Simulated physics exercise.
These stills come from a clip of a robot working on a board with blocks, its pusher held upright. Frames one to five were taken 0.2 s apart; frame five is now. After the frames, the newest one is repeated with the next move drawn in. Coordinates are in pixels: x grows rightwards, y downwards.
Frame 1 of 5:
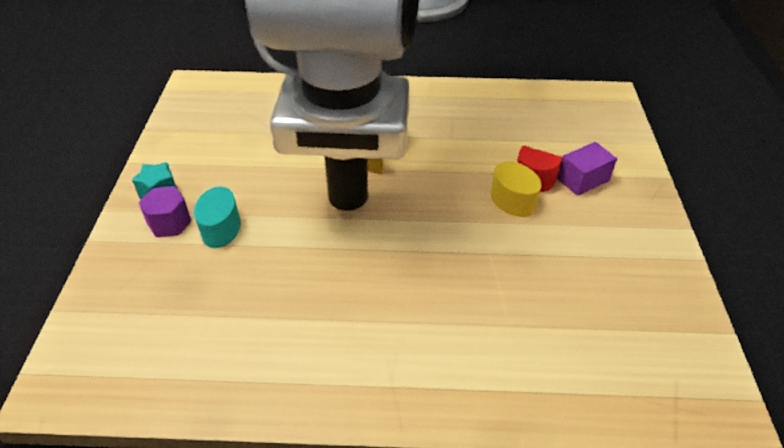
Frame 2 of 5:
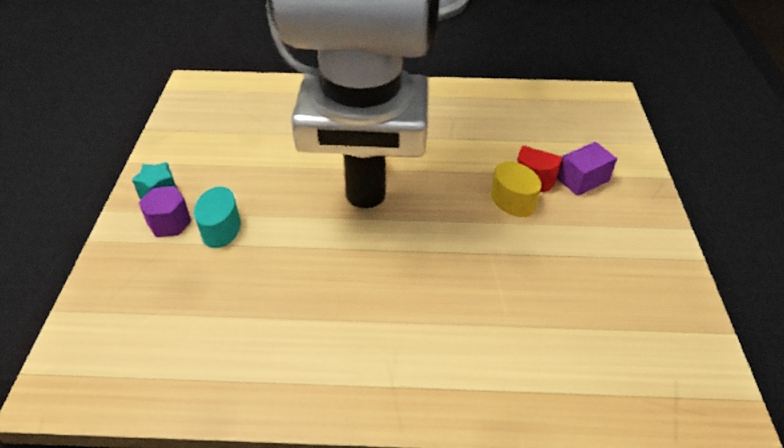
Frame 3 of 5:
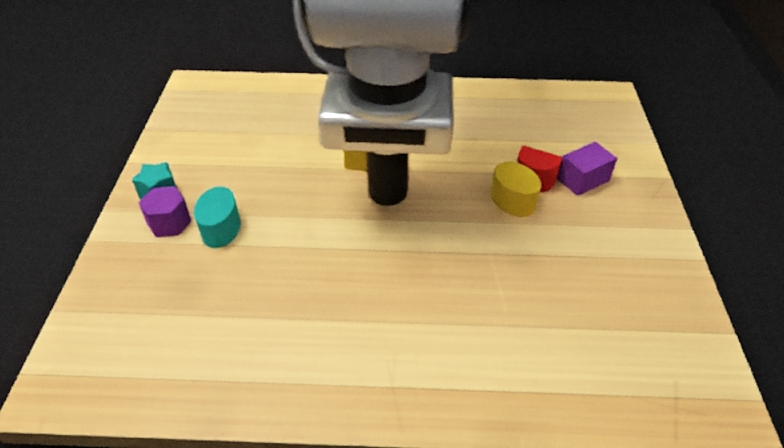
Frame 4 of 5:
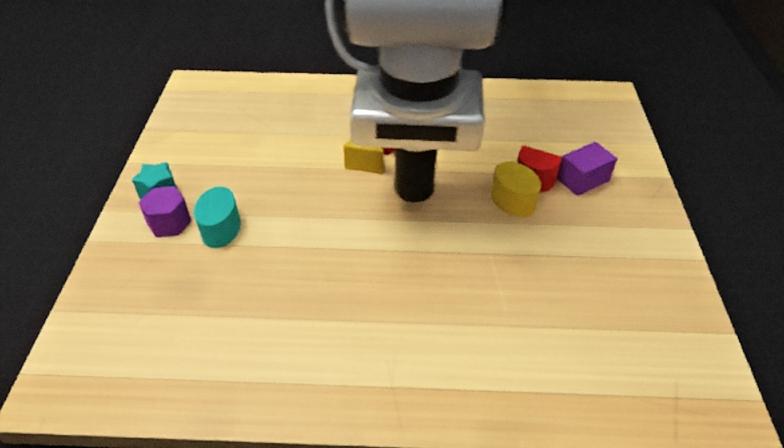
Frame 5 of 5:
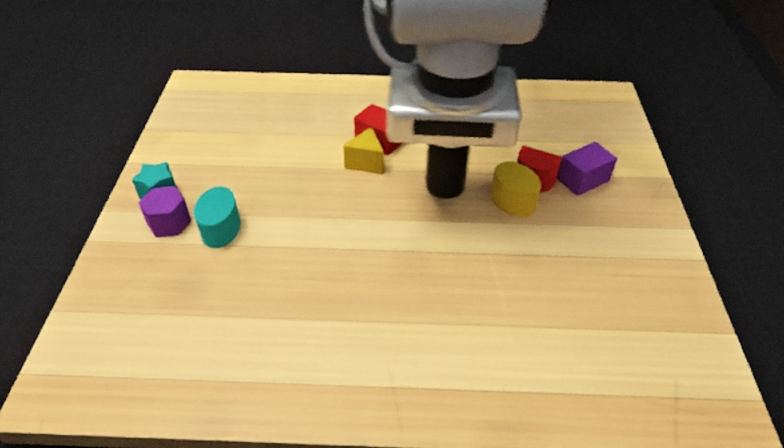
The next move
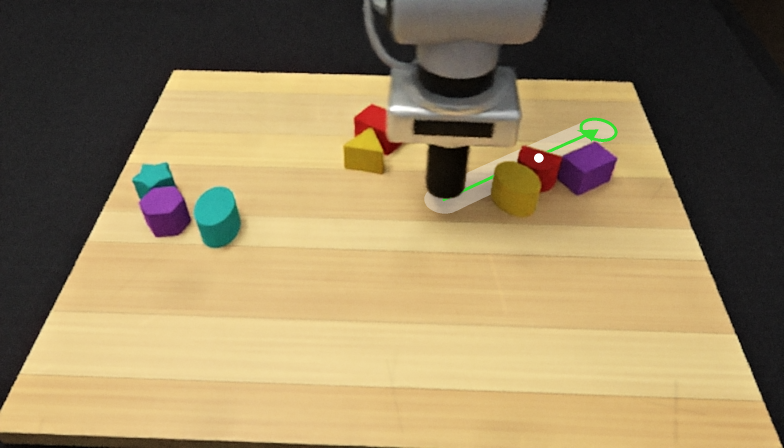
At first, a robot arm holds its black pusher over a wooden board, between teal and purple blocks on the left and yellow, red and purple ones on the right. The arm slides steadily right, uncovering a yellow triangular block and a red one behind it, while the blocks stay still.
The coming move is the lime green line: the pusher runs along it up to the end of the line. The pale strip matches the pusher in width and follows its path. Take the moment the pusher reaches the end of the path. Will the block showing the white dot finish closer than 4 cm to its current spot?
In short: No.
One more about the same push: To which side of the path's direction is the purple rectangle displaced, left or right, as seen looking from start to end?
Moves right.
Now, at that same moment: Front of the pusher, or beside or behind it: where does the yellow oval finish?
At that point it is off to one side or behind.
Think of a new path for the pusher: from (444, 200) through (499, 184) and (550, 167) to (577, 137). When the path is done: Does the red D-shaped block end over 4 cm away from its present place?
That would be a yes.
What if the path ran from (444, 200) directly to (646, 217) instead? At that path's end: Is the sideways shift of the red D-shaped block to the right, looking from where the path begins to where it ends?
I believe not.
Drawn move, straight from (444, 200) to (598, 130); the dot is on the red D-shaped block.
On the path given first. One third of the way, pusher at (502, 160); yellow oval at (528, 177), turned 35° clockwise; red D-shaped block at (550, 157), turned 35° anticlockwise; purple rectangle at (594, 154), turned 20° clockwise.
Two thirds of the way, pusher at (555, 137); yellow oval at (528, 177), turned 35° clockwise; red D-shaped block at (592, 143); purple rectangle at (633, 161), turned 65° clockwise.
At the end, pusher at (603, 116); yellow triangular block still; yellow oval at (528, 177), turned 35° clockwise; red D-shaped block at (609, 136), turned 45° clockwise; purple rectangle at (641, 163), turned 90° clockwise.
